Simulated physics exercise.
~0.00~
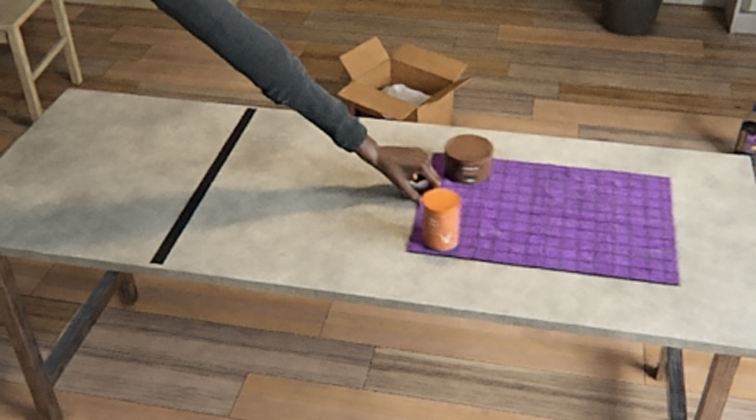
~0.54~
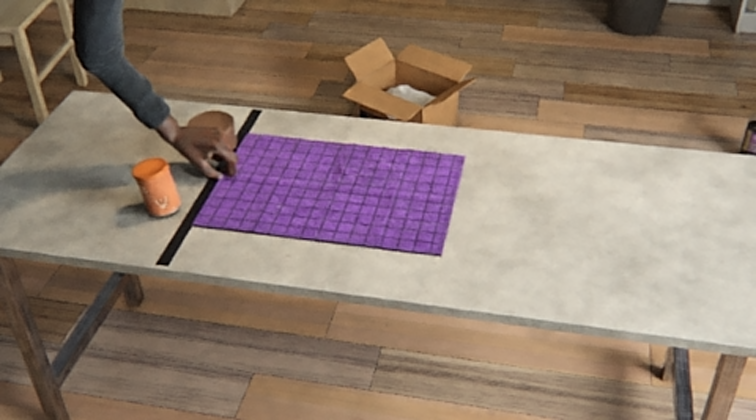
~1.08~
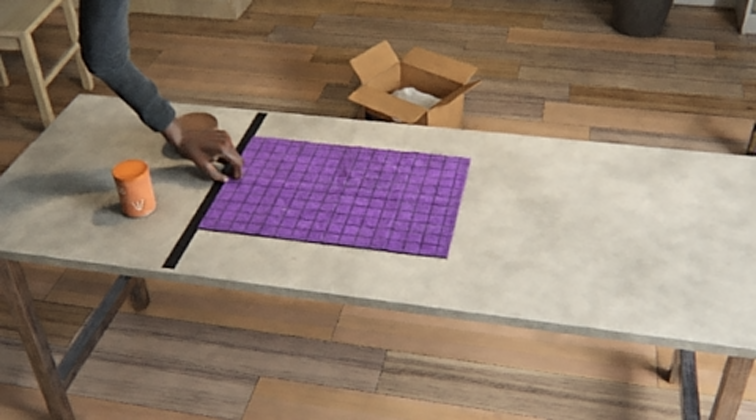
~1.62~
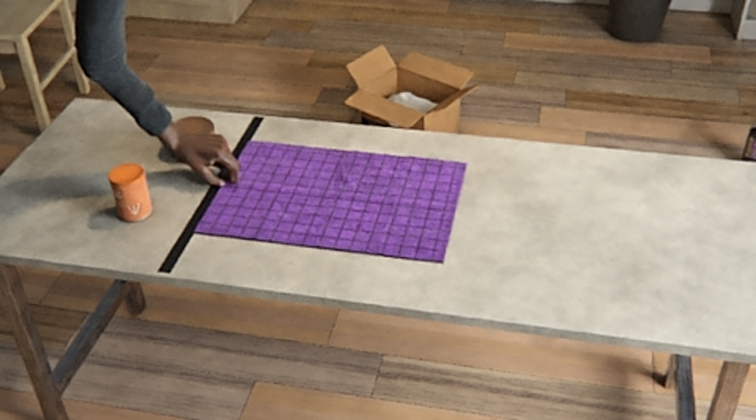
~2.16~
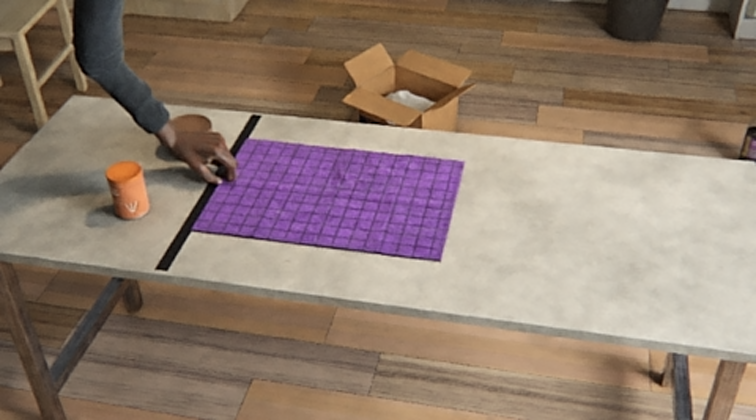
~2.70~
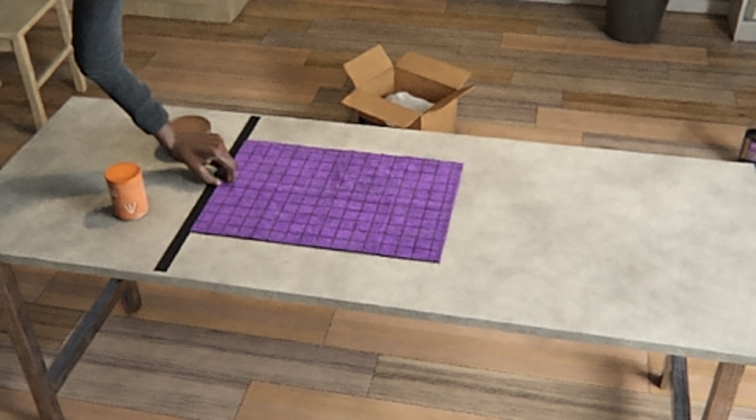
A hand dragged a purple place mat left across a desk with an orange tin and a brown tub on it, stopping at the black tape, and both slid off past the edge, the tin tilting before it settled upright beyond the tape.
